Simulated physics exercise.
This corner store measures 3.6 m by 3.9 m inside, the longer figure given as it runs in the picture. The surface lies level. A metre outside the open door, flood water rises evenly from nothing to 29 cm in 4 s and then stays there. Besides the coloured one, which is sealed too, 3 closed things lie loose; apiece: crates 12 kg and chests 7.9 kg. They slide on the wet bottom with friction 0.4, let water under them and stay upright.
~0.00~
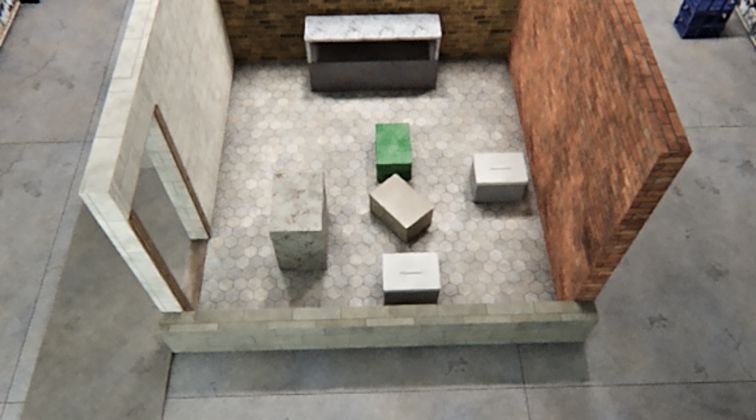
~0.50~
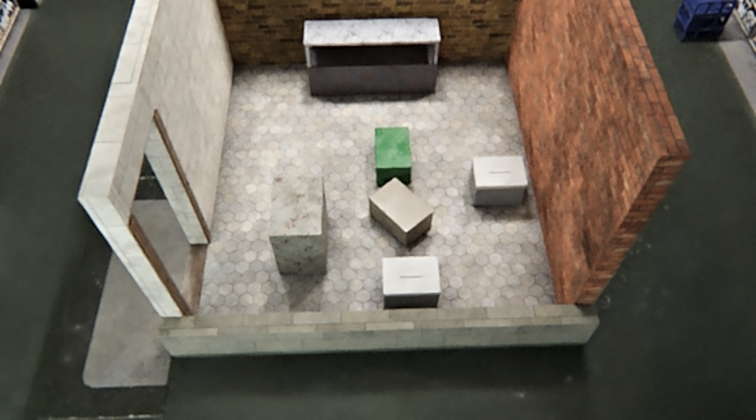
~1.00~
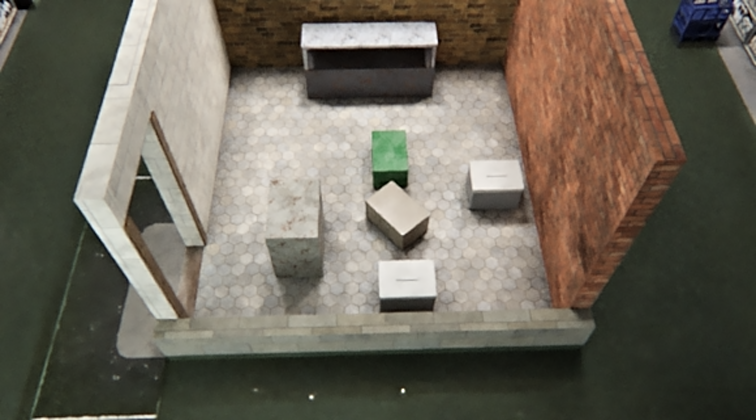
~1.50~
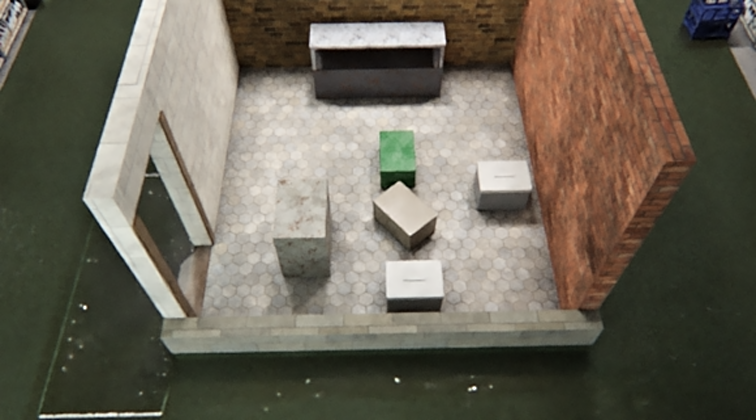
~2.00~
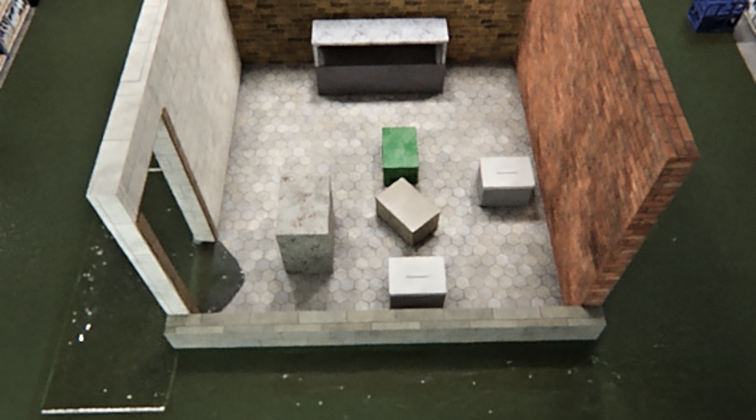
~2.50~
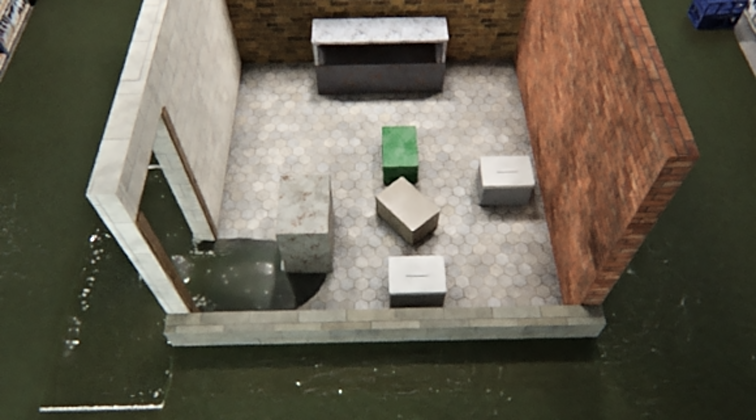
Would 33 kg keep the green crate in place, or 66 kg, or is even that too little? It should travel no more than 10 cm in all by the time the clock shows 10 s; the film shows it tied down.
I expect that the smaller load will do.
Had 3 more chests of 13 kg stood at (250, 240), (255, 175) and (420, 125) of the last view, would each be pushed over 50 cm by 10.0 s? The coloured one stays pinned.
In that order: Over, past it, more.
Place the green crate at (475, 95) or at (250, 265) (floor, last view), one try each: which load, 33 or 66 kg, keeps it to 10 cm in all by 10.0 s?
In that order: Only the larger holds; neither is enough.
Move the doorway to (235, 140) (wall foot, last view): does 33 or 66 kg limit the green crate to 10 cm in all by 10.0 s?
Then only the higher weight holds it.
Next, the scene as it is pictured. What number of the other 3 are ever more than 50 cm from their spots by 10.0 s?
I count 2.
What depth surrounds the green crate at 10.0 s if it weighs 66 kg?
About 8 cm.
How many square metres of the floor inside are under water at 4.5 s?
About 6.5 m2.
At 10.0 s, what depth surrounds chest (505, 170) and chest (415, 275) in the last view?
Roughly 15 and 8 cm.
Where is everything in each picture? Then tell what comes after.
In the first frame, the green crate at (393, 143), on the bottom; water covers 0.0 m2; 0 of 4 have shifted.
In the second frame, the green crate at (393, 147) rests on the ground; water covers 0.0 m2; 0 of 4 have shifted.
In the third frame, the green crate at (390, 150), on the bottom; 0.0 m2 under water; 0 of 4 have shifted.
In the fourth frame, the green crate at (397, 150), on the bottom; water covers 0.0 m2; 0 of 4 have shifted.
In the fifth frame, the green crate at (400, 147) rests on the ground; 0.2 m2 under water; 0 of 4 have shifted.
In the sixth frame, the green crate at (400, 146) rests on the ground; 0.8 m2 under water; 0 of 4 have shifted.
After 3.5 s the green crate would be 0 cm from its start with 33 kg and 0 cm from its start with 66 kg; 0 cm of water round it then.
After 4.5 s the green crate would be 0 cm from its start with 33 kg and 0 cm from its start with 66 kg; 0 cm of water round it then.
After 7.0 s the green crate would be 0 cm from its start with 33 kg and 0 cm from its start with 66 kg; 4 cm of water round it then.
After 10.0 s the green crate would be 2 cm from its start with 33 kg and 0 cm from its start with 66 kg; 8 cm of water round it then.
